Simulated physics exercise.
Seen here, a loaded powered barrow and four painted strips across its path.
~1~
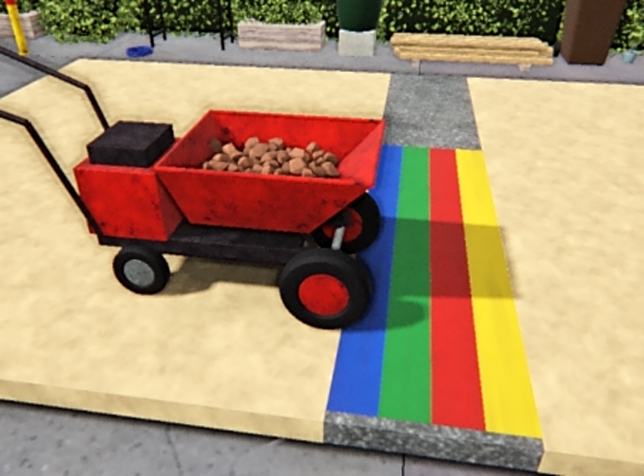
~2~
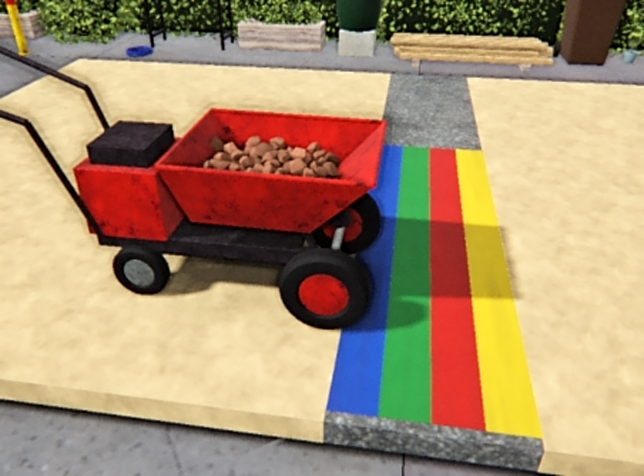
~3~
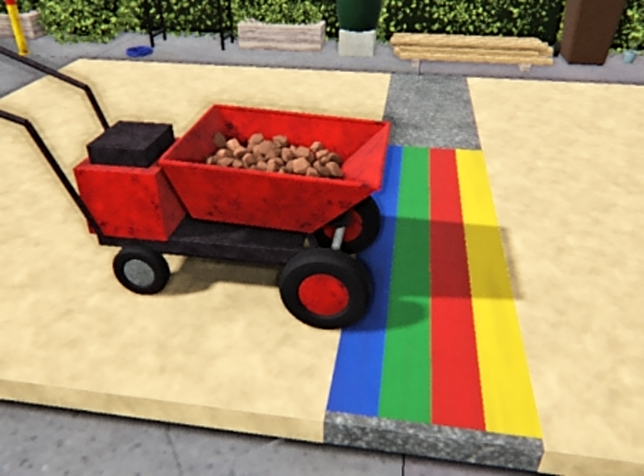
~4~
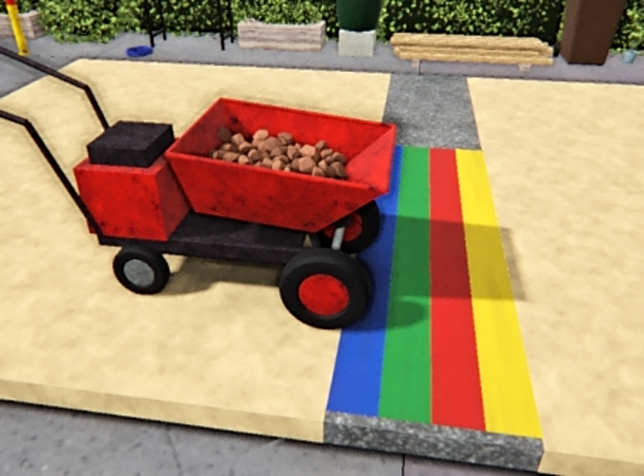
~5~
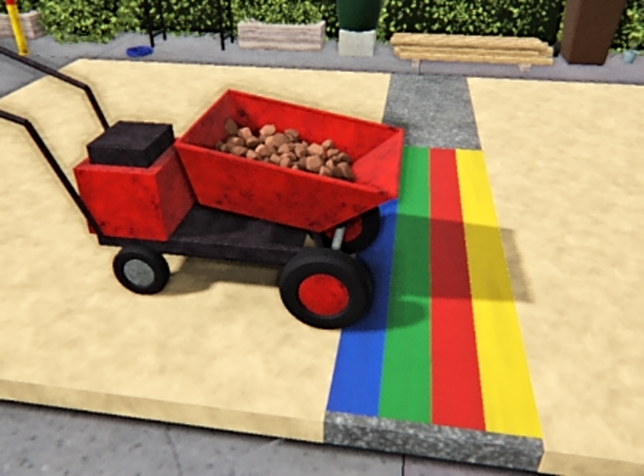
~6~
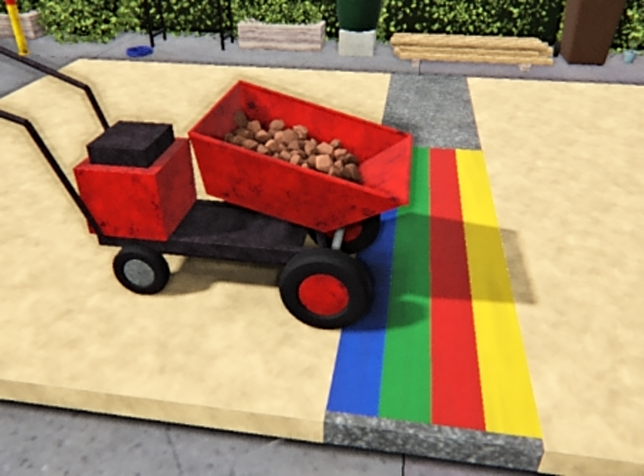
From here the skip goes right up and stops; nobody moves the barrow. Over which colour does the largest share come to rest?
The heap favours the yellow strip.
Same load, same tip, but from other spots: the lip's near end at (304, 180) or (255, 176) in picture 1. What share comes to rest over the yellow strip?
About 20 and 10 per cent.
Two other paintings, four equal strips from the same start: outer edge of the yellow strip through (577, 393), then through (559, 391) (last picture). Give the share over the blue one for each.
The first gives 0 %, the second 0 %.
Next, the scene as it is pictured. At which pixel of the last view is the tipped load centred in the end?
Roughly at (501, 296).
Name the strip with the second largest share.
The runner-up: The red one.
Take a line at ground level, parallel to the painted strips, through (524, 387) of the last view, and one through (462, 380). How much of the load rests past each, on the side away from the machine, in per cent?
Roughly 40 per cent, and 80 per cent.
Shortly afterwards, skip tipped steeply; the whole lot in the skip.
Next, skip tipped right over; near half in the skip; a little over the red strip; near a third over the yellow strip; a little off the paint.
Some moments later, skip tipped right over; a little in the skip; near a quarter over the red strip; near a third over the yellow strip; near a quarter off the paint.
In the end, skip tipped right over; a little in the skip; none at all over the blue strip; none at all over the green strip; near a quarter over the red strip; near a third over the yellow strip; near a quarter off the paint.
